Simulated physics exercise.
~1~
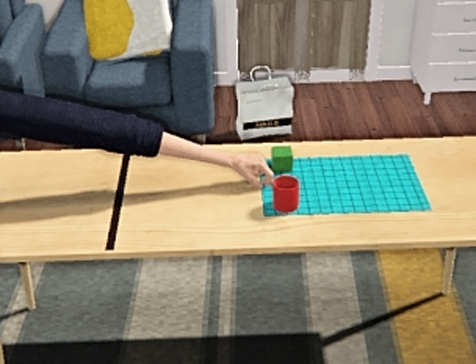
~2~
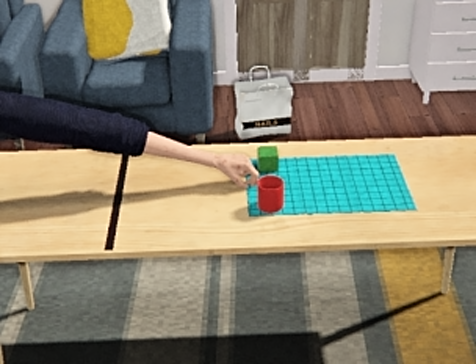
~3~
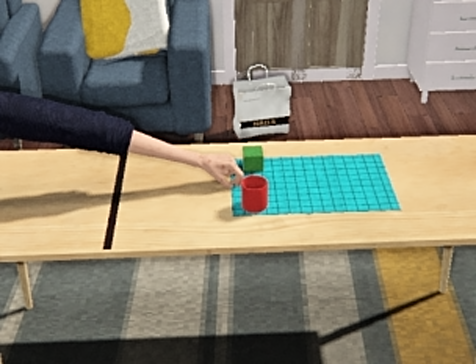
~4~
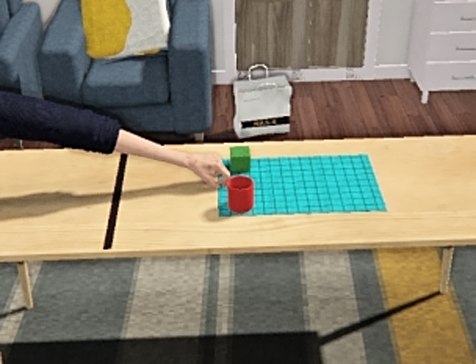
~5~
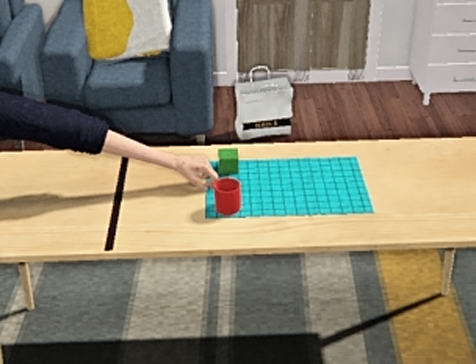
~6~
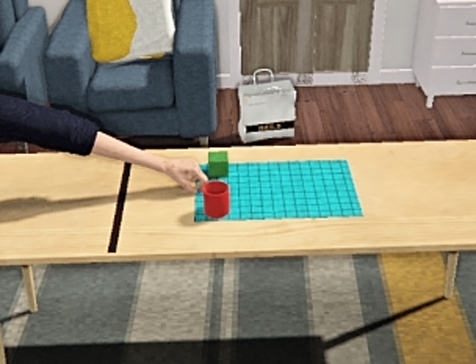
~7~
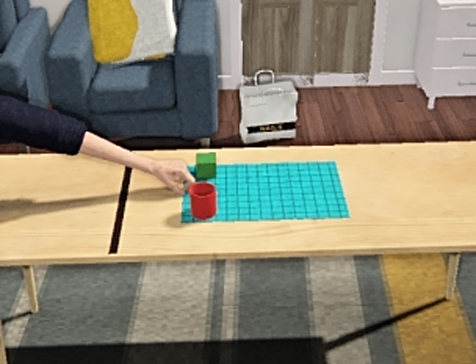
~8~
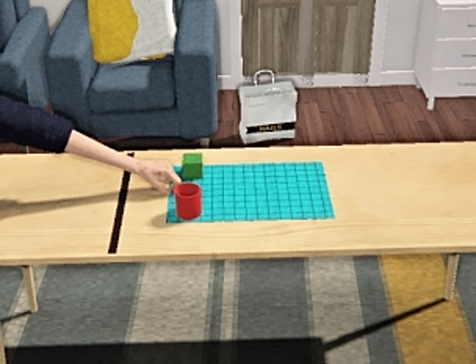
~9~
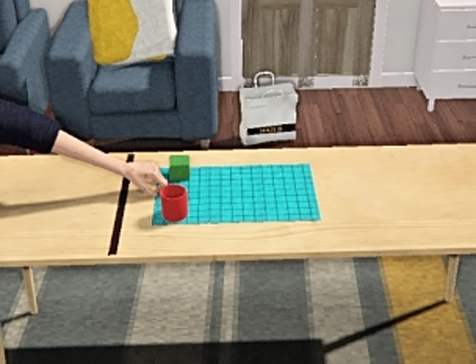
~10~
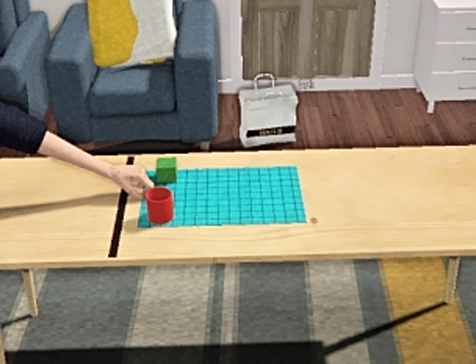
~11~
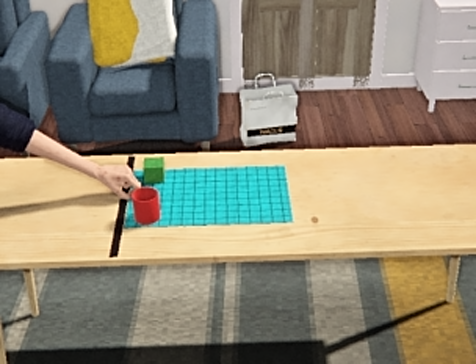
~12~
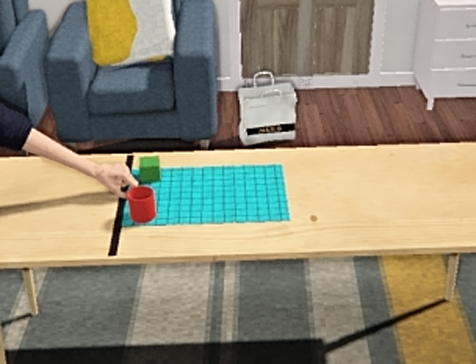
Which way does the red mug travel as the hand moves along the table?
The red mug travels to the left, toward the dark tape line.
